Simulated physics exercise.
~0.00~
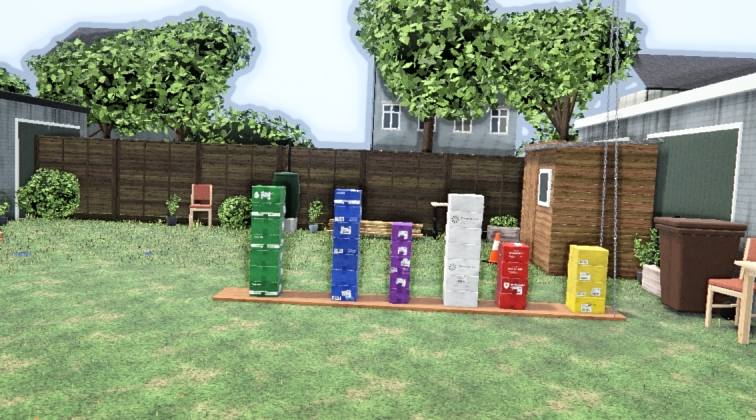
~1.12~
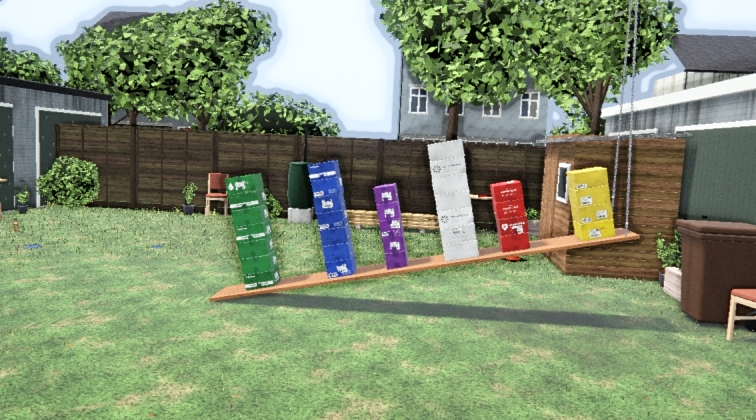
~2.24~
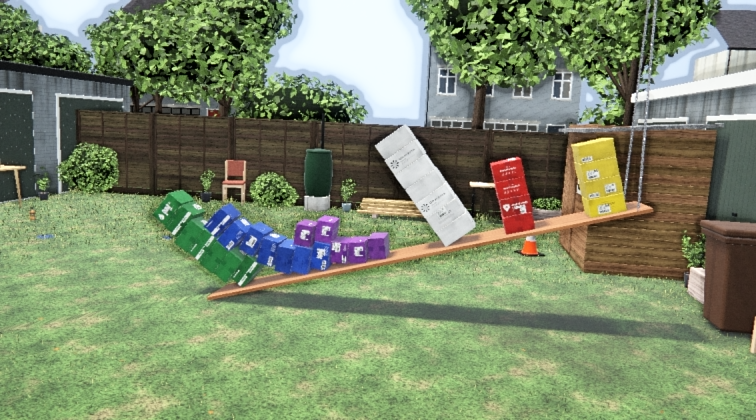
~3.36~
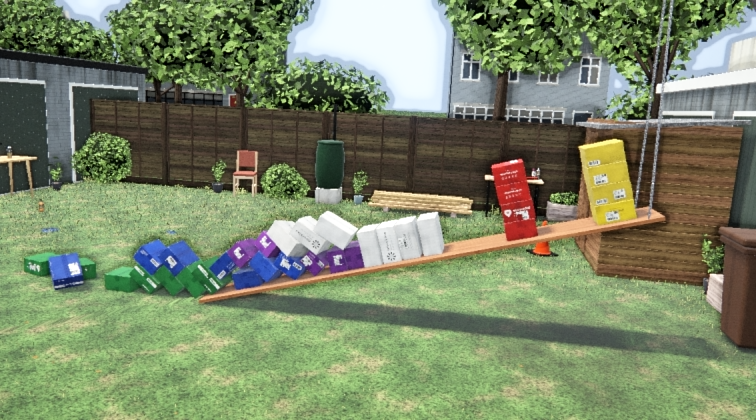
In the video, stacks of green, blue, purple, white, red and yellow parcels stand on a long plank in a yard as its right end rises; the green, blue, purple and white stacks topple leftward into a heap, while red and yellow stay standing, tilted with the plank.
